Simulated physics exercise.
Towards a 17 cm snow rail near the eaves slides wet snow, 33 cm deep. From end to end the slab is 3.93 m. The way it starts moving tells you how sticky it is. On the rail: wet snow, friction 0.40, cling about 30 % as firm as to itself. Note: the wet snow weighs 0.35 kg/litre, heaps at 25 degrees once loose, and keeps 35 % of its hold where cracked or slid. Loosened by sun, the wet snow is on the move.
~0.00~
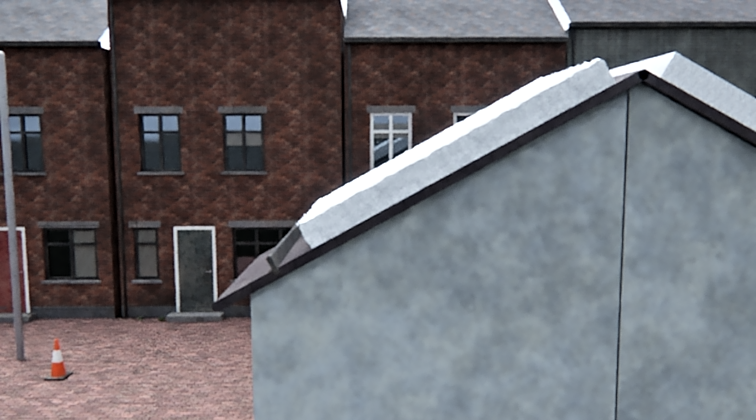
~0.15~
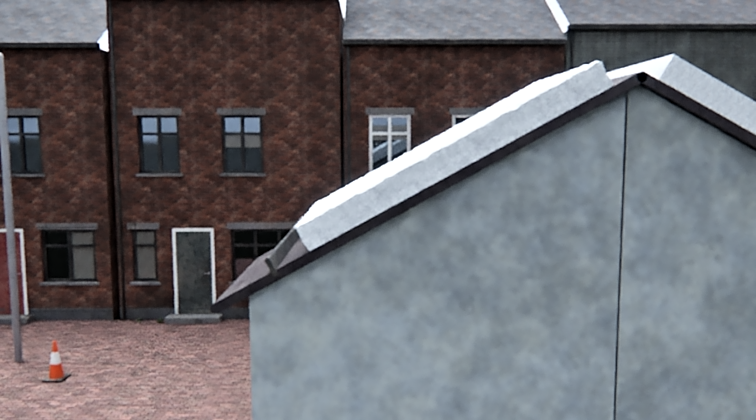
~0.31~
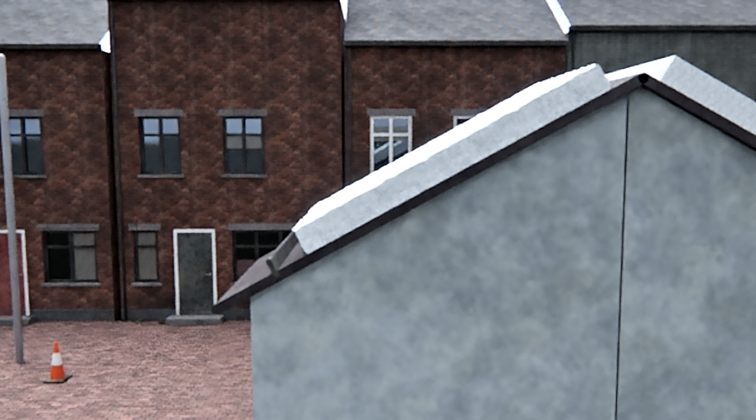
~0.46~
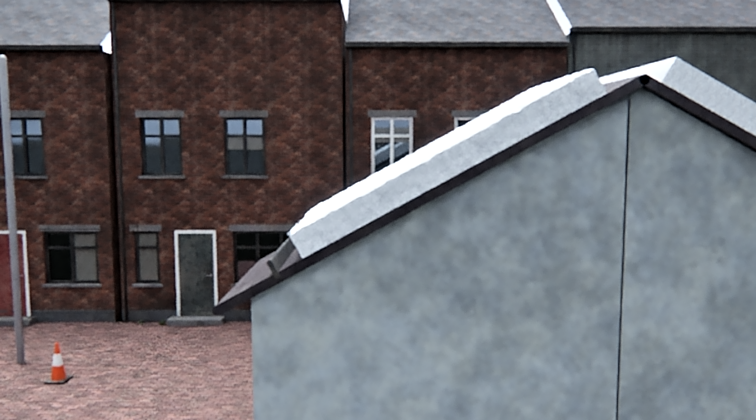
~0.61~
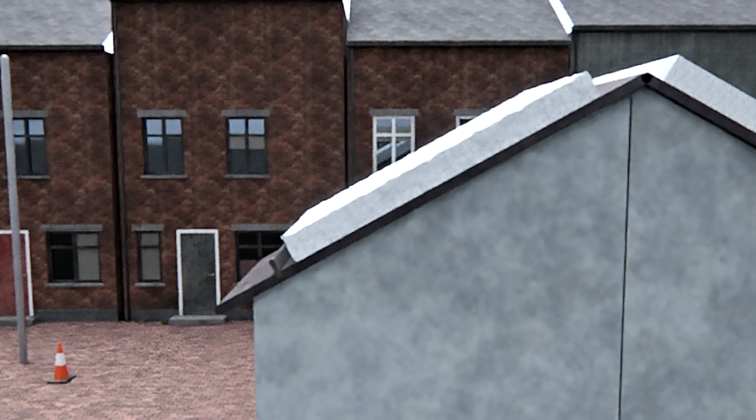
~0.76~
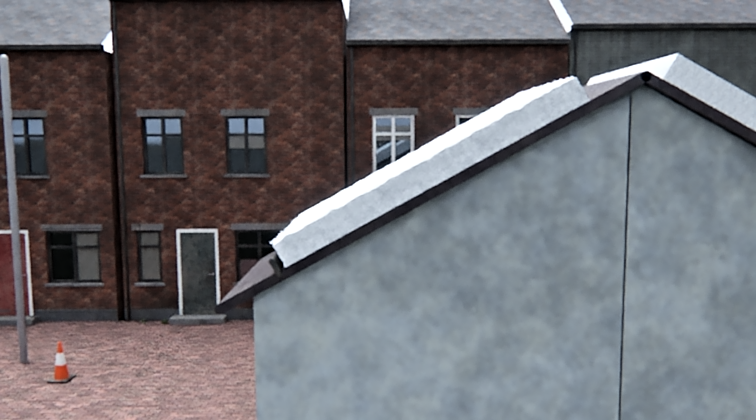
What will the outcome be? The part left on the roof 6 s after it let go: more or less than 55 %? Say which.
The answer is more.
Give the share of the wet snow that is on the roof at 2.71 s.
80 per cent.
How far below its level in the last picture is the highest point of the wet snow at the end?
The top ends up roughly 0.8 m below where it was in the last picture.
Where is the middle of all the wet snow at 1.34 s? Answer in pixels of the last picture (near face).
I'd place it around (385, 195).
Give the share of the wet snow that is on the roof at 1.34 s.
Near 100 per cent then.
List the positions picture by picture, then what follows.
Front end of the wet snow at (300, 229), in the first frame.
Front end of the wet snow at (297, 232), its middle shifted 1.4 cm, in the second frame.
Front end of the wet snow at (295, 234), its middle shifted 5.6 cm, in the third frame.
Front end of the wet snow at (291, 239), its middle shifted 13 cm, in the fourth frame.
Front end of the wet snow at (285, 242), its middle shifted 23 cm, in the fifth frame.
Front end of the wet snow at (273, 243), its middle shifted 37 cm, in the sixth frame.
By 1.34 s, 100 % of the snow is on the roof.
By 2.03 s, 91 % of the snow is on the roof.
By 2.71 s, 81 % of the snow is on the roof.
By 3.40 s, 74 % of the snow is on the roof.
By 6.00 s, at the end, 68 % of the snow is on the roof.
